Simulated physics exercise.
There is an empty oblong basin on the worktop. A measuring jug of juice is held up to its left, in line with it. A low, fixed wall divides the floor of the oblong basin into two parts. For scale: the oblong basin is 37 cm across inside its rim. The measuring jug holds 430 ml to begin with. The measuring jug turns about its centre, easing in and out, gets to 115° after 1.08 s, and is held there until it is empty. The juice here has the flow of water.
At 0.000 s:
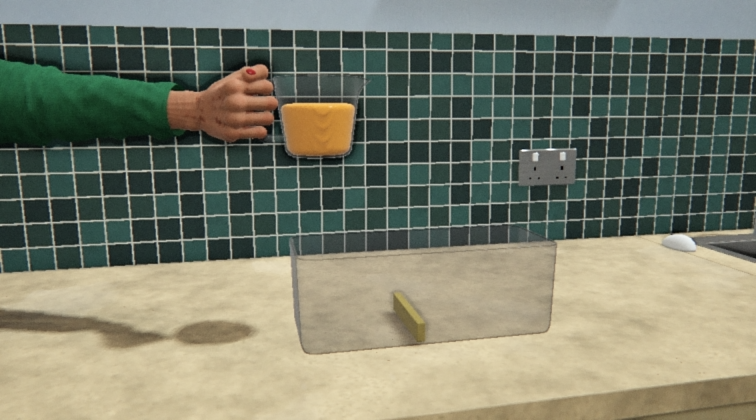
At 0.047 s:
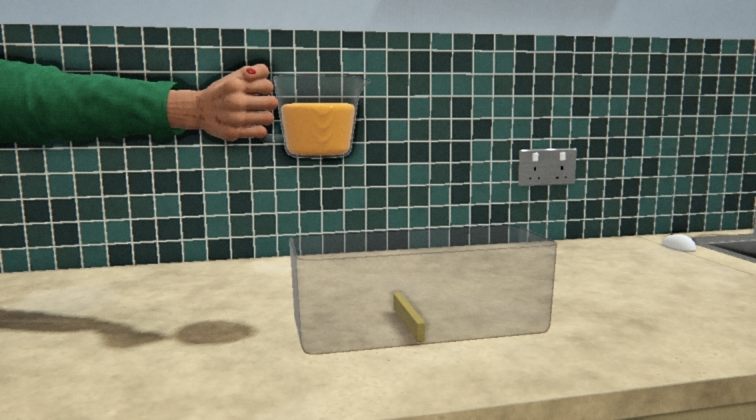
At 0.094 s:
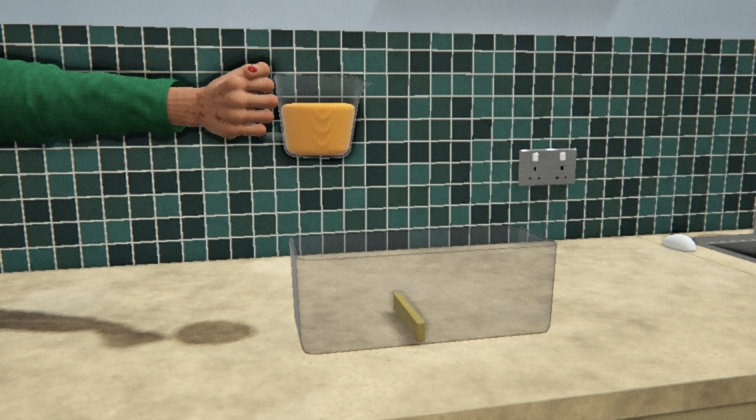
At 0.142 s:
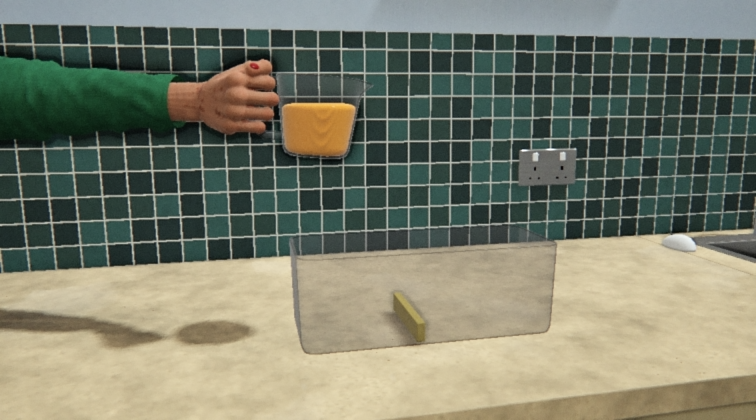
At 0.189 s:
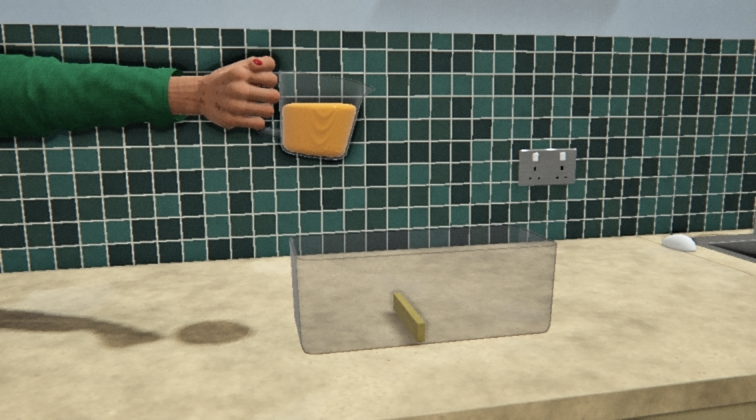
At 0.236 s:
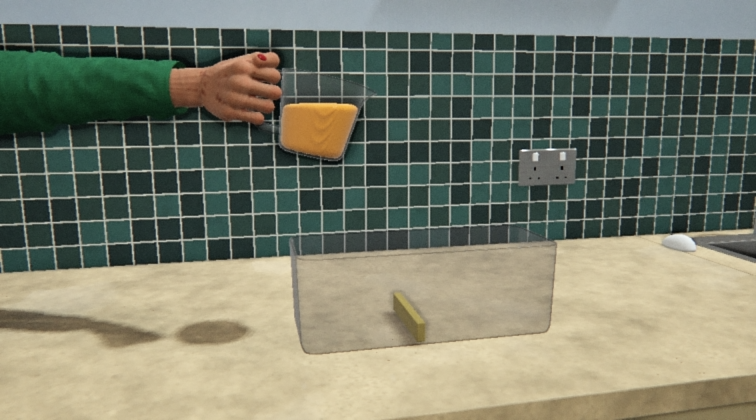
A hand slowly tilts a measuring jug of orange juice rightward above an empty clear basin.
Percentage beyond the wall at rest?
62 per cent.
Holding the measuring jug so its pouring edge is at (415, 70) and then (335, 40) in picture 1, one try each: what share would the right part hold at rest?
I'd expect close to 85 per cent and then close to 10 per cent.
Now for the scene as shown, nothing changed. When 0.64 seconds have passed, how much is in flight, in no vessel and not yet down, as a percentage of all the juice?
It comes to roughly 22 per cent.
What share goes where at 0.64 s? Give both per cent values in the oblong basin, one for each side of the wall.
1 left and 0 right, roughly.
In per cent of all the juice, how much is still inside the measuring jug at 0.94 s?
Some 10 per cent.
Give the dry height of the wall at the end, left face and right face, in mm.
Left: Roughly 20 mm; right: Roughly 18 mm.
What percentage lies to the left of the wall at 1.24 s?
The fraction is near 36 percent.
By 0.64 s the tilt is 74° and 77 per cent is still to pour, 1 is left of the wall and 0 right of it.
By 0.94 s the tilt is 110° and 9 per cent is still to pour, 17 is left of the wall and 55 right of it.
By 1.24 s the tilt is 115° and 0 per cent is still to pour, 36 is left of the wall and 62 right of it.
By 1.58 s the tilt is 115° and 0 per cent is still to pour, 36 is left of the wall and 62 right of it.
At rest 36 per cent lies left of the wall, 62 right of it and 1 outside.
